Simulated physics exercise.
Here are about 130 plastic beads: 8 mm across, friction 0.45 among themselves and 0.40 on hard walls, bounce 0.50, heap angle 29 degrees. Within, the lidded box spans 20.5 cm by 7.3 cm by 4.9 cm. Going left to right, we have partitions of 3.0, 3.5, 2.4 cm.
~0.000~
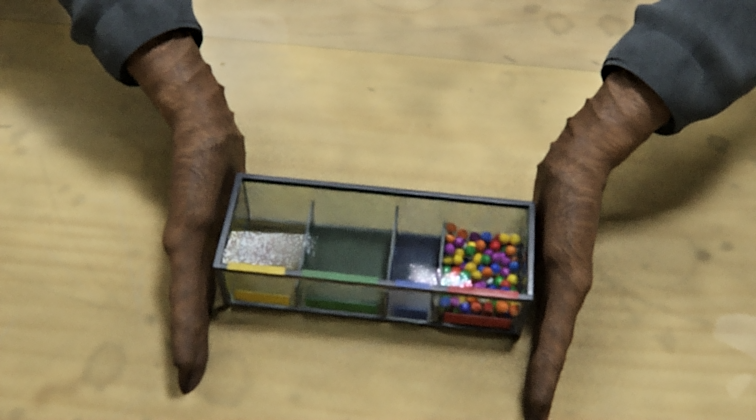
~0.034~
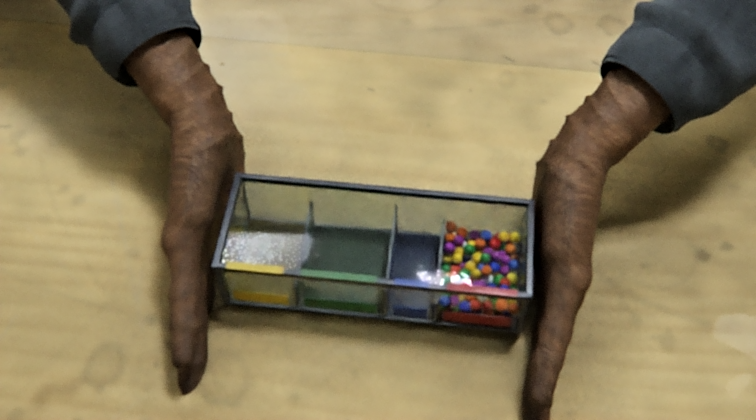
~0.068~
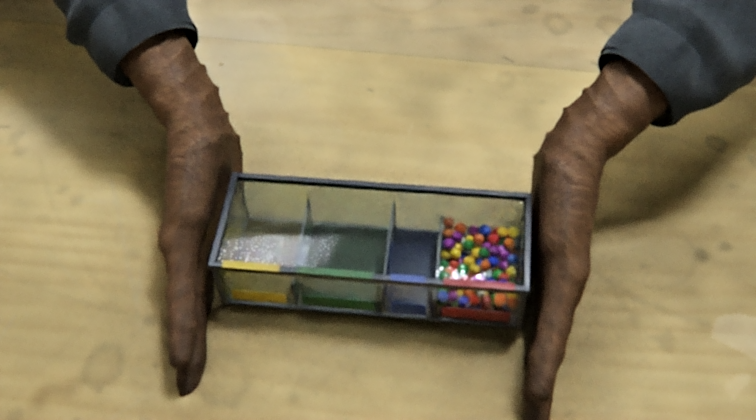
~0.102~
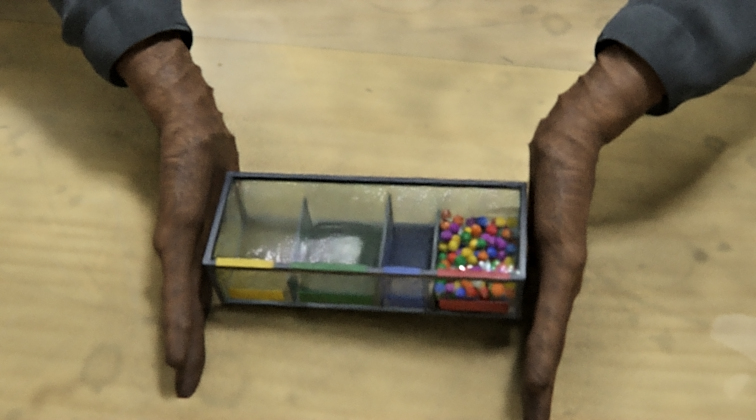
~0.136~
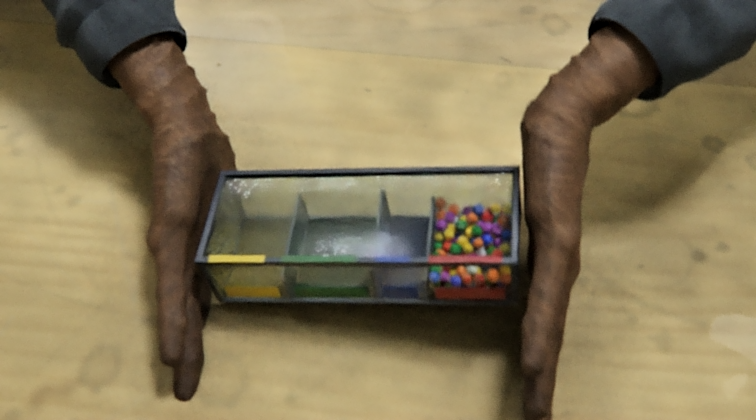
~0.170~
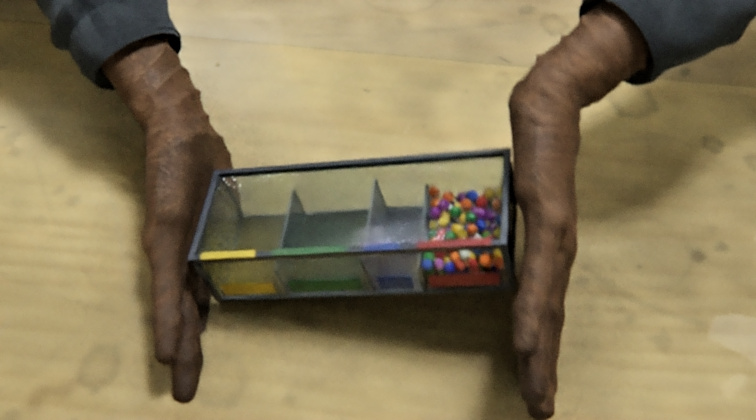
On a pale wooden tabletop, two hands hold a clear, lidded box by its ends, with colourful beads heaped in its rightmost compartment. The hands tilt the box, slightly at first and then faster, raising its right end while a pale, shiny patch shifts rightward across the other compartments and the beads stay in theirs.
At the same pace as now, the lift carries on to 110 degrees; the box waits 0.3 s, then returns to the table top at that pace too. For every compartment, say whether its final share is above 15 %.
Outcome: Red: Does not clear the bar. Blue: Clears the bar. Green: Does not clear the bar. Yellow: Clears the bar.
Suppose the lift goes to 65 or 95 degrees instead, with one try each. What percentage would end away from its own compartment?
Some 40 and 100 per cent.
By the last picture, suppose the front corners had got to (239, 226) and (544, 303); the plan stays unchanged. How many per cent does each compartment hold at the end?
Red = 100 %; blue = 0 %; green = 0 %; yellow = 0 %.
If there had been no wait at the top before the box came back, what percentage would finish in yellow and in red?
You'd end up with yellow at 50 per cent and red at 5 per cent.
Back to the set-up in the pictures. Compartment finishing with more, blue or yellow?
Result: Yellow has more.
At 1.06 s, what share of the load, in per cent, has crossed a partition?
At that instant it's around 95 per cent.
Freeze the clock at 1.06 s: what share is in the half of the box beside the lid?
Roughly 90 per cent.
Then, at 1.06 s, tilt 110 degrees; red 5 %, blue 40 %, green 15 %, yellow 40 %.
Then, at 1.65 s, tilt 59 degrees; blue 25 %, green 5 %, yellow 65 %.
After 2.29 s, tilt 0 degrees; blue 25 %, green 10 %, yellow 65 %.
At rest (2.8 s), red 0 %, blue 25 %, green 10 %, yellow 65 %.
